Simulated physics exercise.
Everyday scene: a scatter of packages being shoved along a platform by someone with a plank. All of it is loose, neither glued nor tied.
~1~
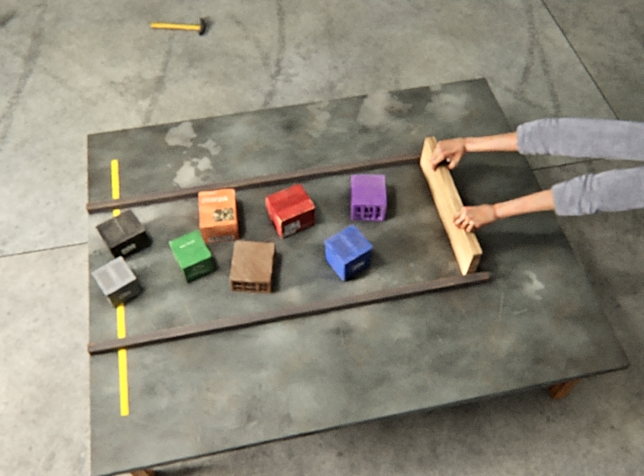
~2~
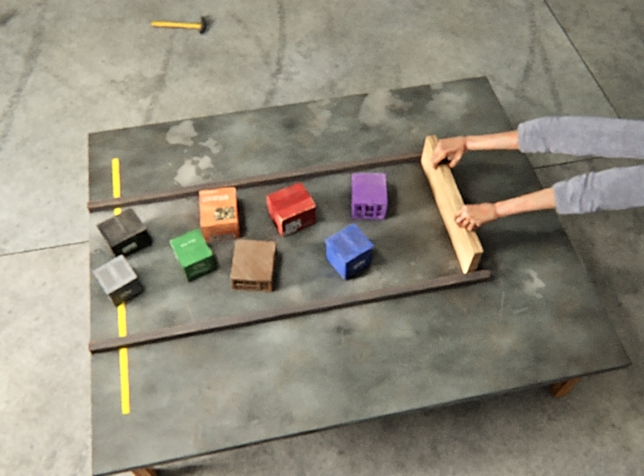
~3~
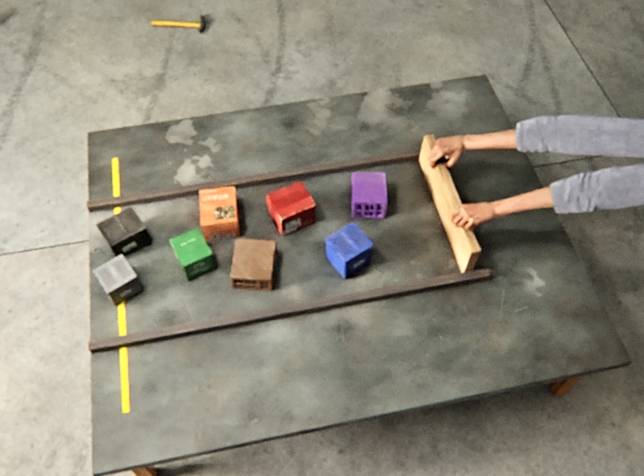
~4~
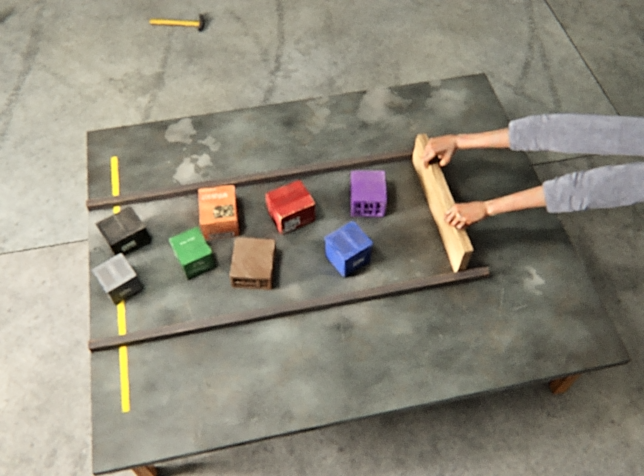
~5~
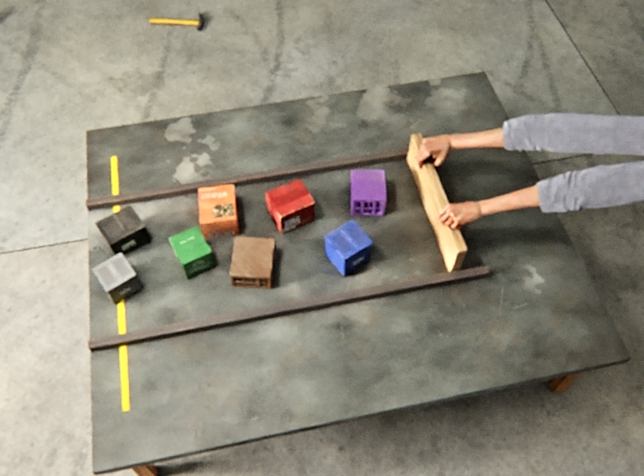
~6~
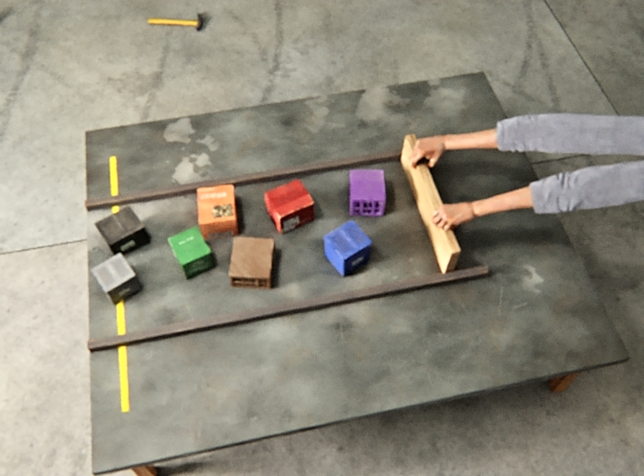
On a dark tabletop between two rails, a person's hands slid a wooden plank slightly to the left, toward eight loose, different-coloured boxes, which stayed where they were near and beyond a yellow tape line.
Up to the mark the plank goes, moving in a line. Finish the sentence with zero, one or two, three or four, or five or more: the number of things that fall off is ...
The number of things that fall off is five or more.
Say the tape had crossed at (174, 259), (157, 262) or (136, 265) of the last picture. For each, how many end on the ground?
Try 1: 4; try 2: 4; try 3: 6.
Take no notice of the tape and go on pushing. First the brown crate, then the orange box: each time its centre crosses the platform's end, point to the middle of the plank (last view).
About (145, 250), and about (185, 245) for the other.
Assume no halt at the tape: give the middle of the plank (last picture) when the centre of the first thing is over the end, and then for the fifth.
Roughly (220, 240) for the earlier crossing, roughly (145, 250) for the later one.
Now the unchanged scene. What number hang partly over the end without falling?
Result: 2.
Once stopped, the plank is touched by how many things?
It's 2.
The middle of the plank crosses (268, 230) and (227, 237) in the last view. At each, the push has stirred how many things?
Well, it's 6 at the first one and 8 at the second.
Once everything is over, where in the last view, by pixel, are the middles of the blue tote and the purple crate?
The blue tote finishes at (97, 289); the purple crate finishes at (96, 241).
Soon after, none off yet; grey tote at rest near (117, 279); black tote at rest near (123, 233); green box at rest near (192, 253).
After that, none off yet; grey tote at rest near (117, 279); black tote moving near (119, 233); green box displaced about its own width near (169, 255).
And then, two off so far; grey tote off the edge near (74, 352); black tote on its way down near (56, 306); green box displaced well along near (87, 268).
In the end, the number that fall off is five or more; gone, red parcel, brown crate, orange box, green box, black tote and grey tote.
